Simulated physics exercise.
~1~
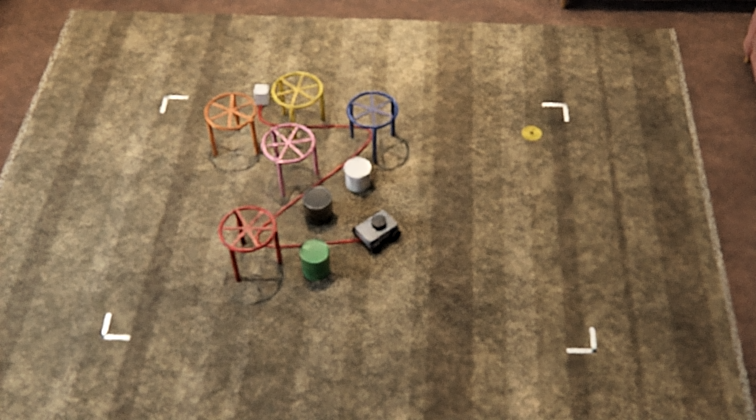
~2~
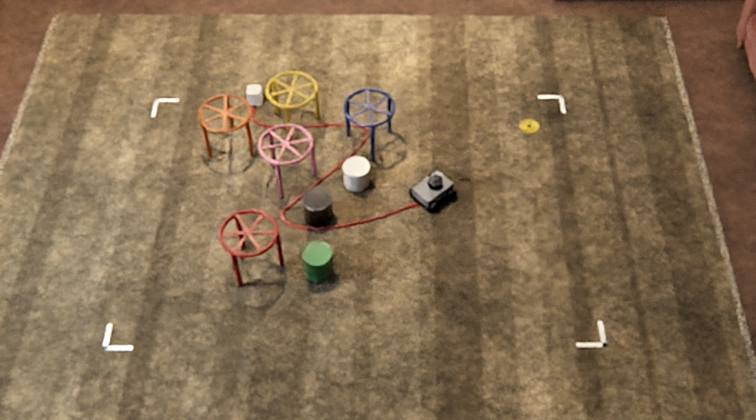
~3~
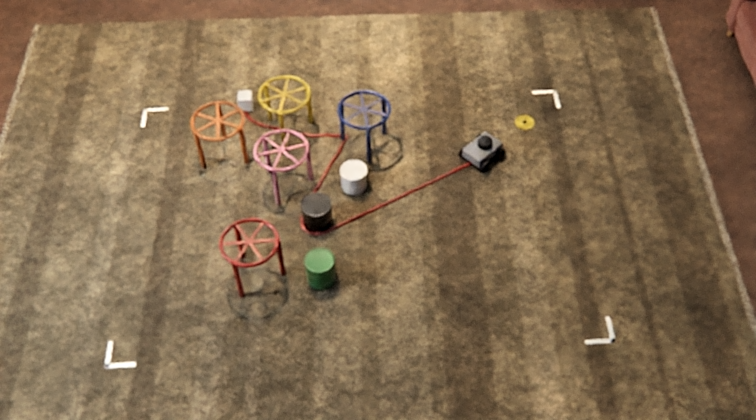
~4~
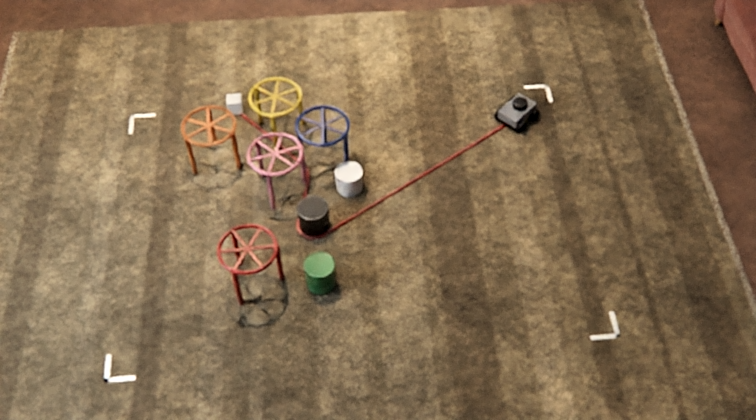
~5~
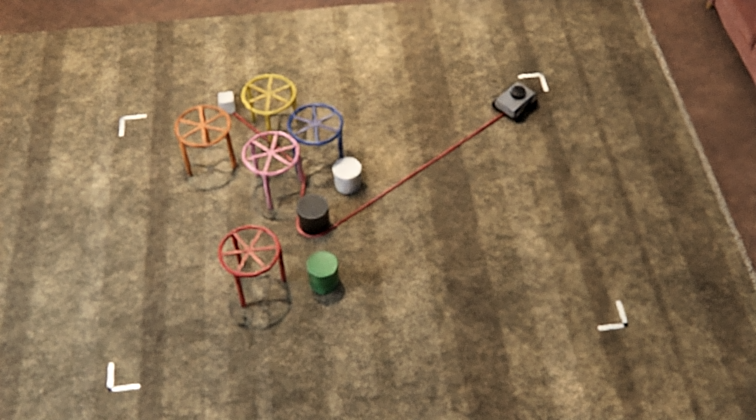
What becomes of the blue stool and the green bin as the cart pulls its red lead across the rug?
The blue stool gets shifted to the left, closer to the pink and yellow stools. The green bin stays where it was, near the red stool.
